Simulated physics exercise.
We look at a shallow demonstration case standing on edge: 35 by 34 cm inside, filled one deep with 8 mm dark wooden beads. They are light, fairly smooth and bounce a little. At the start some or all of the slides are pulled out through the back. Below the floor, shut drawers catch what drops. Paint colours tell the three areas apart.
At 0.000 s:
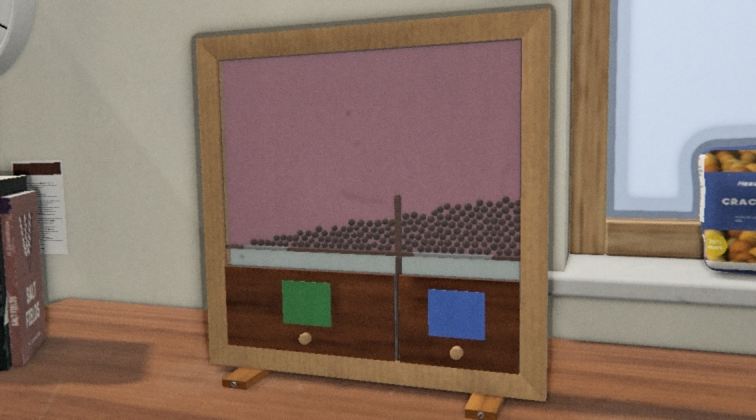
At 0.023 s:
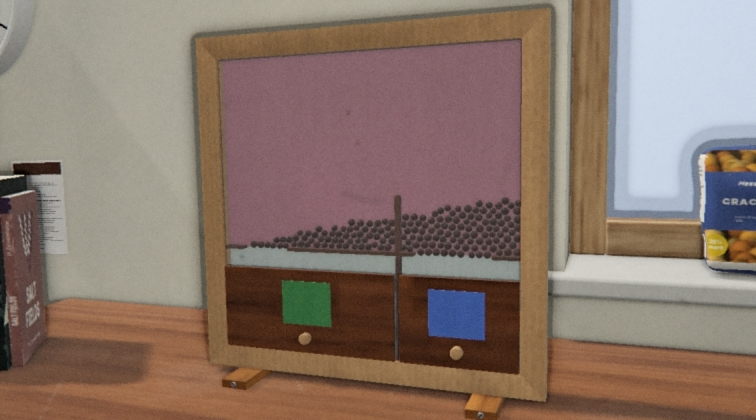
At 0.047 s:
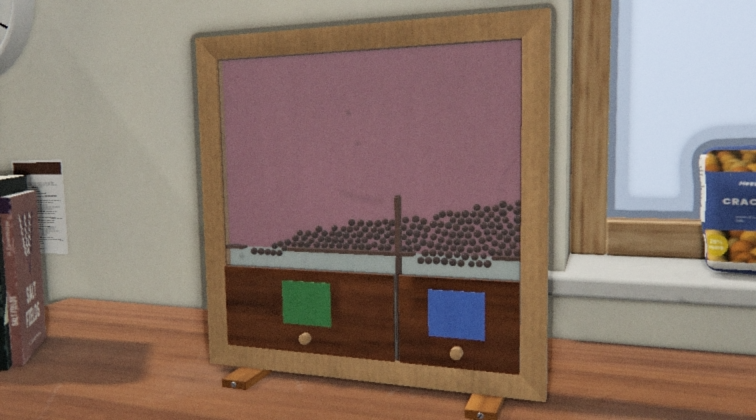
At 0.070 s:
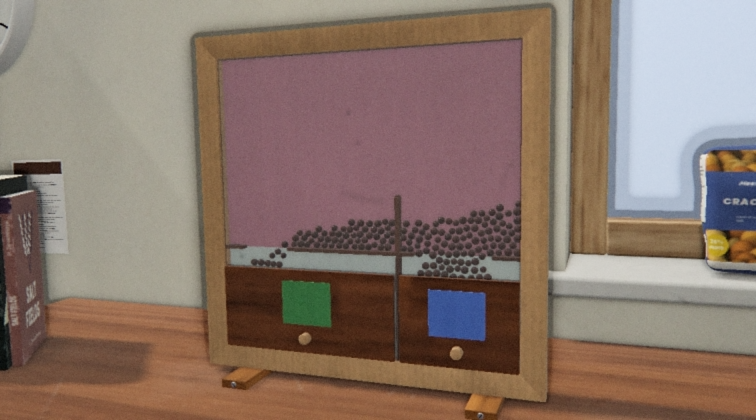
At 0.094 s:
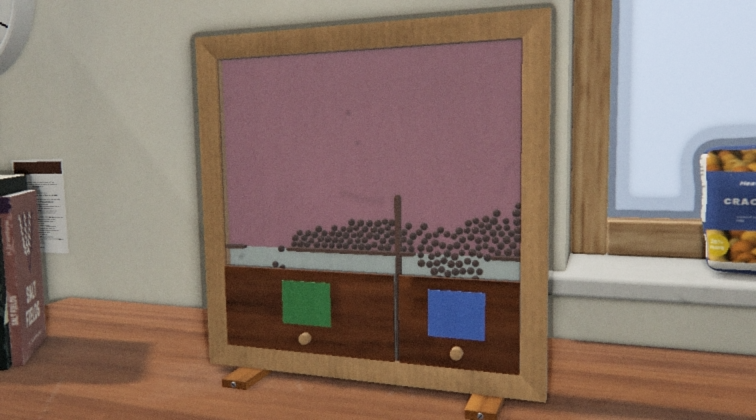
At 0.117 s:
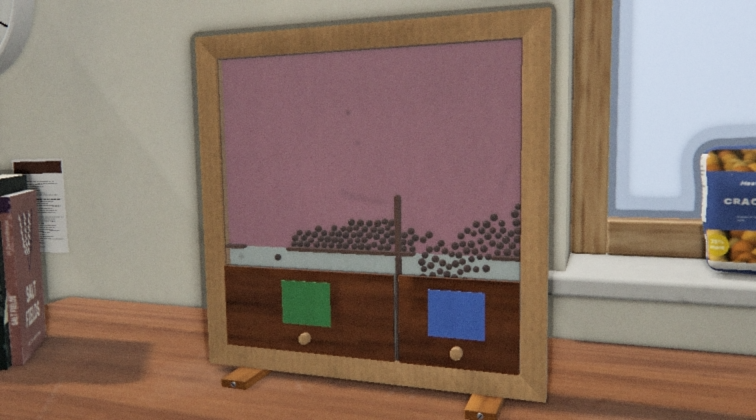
A framed case holds a heap of dark beads that drop through gaps in its floor behind the drawer fronts.
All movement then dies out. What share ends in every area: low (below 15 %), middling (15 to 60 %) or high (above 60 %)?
Pink store: Middling; blue drawer: Middling; green drawer: Low.
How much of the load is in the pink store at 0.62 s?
Roughly 40 per cent.
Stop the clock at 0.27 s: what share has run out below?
Roughly 60 per cent.
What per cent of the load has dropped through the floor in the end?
Roughly 60 per cent.
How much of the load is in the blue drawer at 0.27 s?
About 50 per cent.
After 0.27 s, 60 % are out; pink 40 %, blue 50 %, green 5 %.
After 0.62 s, 60 % are out; pink 40 %, blue 55 %, green 5 %.
After 1.32 s, 60 % are out; pink 40 %, blue 55 %, green 5 %.
At rest by 1.5 s, 60 % are out; pink 40 %, blue 55 %, green 5 %.
